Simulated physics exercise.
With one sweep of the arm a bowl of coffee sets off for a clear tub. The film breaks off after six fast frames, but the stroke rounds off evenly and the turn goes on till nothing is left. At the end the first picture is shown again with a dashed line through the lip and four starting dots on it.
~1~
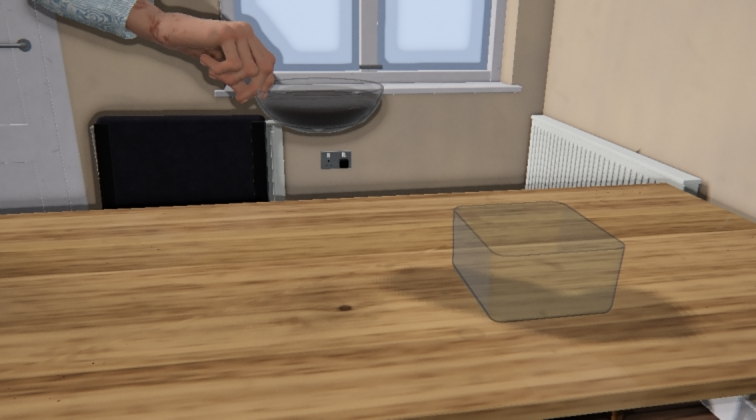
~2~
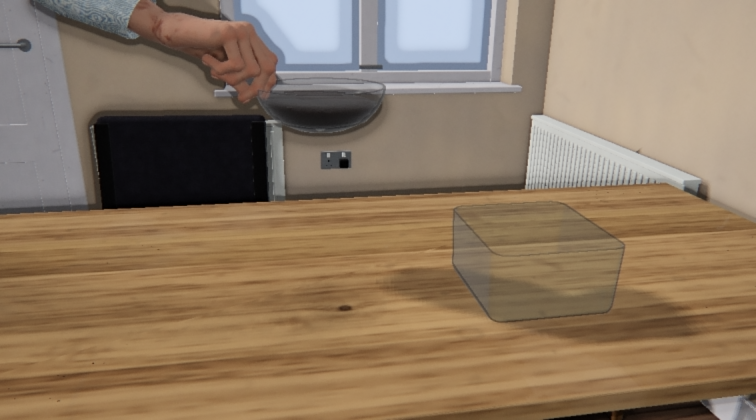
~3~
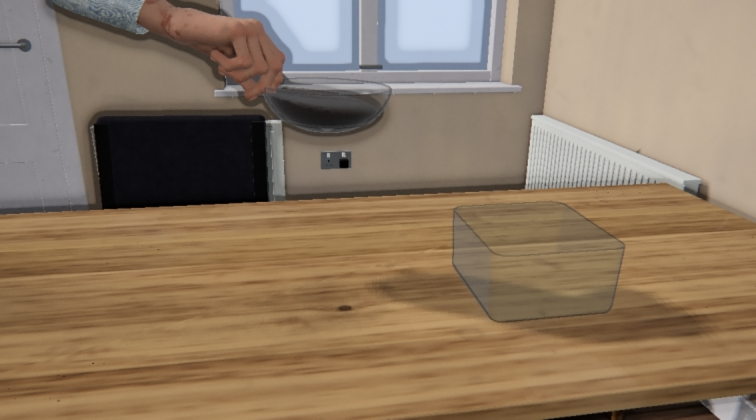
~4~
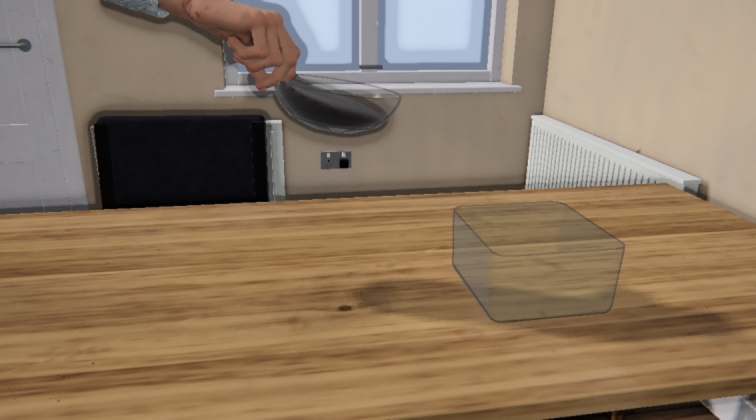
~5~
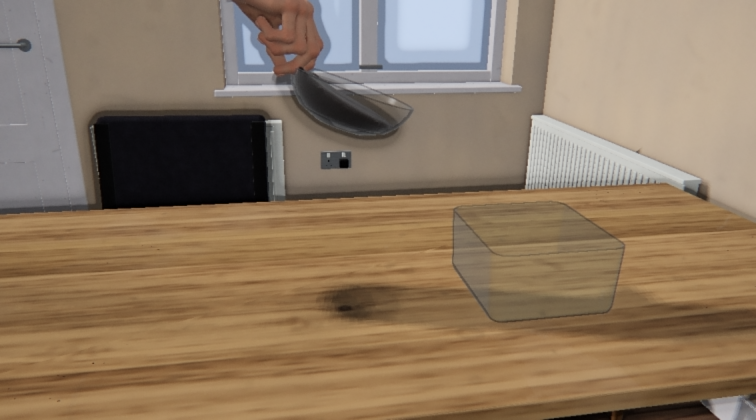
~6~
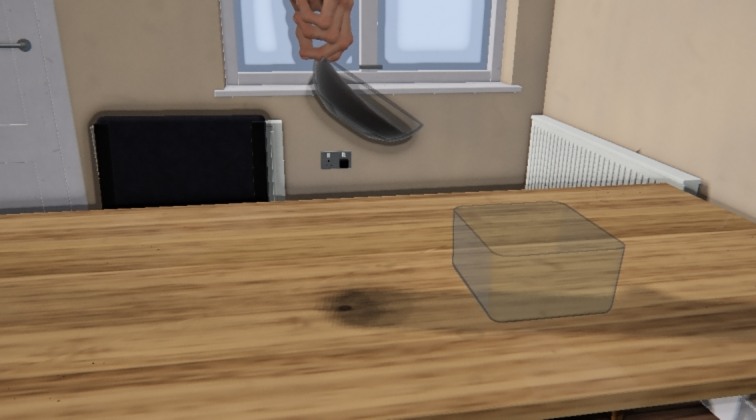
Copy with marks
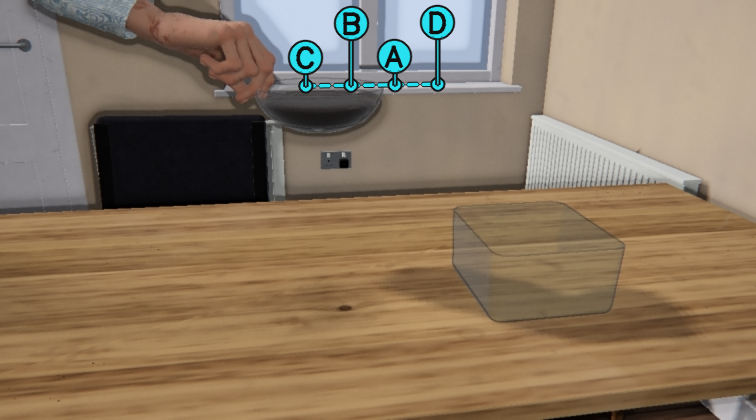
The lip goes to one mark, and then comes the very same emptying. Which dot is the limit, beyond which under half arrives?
B.
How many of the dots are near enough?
Three of them.
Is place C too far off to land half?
Yes, that goes wrong.
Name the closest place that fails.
Place C.
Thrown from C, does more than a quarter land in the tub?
No, it does not.
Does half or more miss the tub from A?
No, that is safe.
On the marked copy, A at (394, 84); B at (351, 85); C at (305, 85); D at (437, 84).
With A, about 79 % lands in the tub, 14 % falls short and 7 % goes beside or beyond.
With B, about 68 % lands in the tub, 10 % falls short and 22 % goes beside or beyond.
With C, about 14 % lands in the tub, 82 % falls short and 5 % goes beside or beyond.
With D, about 82 % lands in the tub, 7 % falls short and 12 % goes beside or beyond.
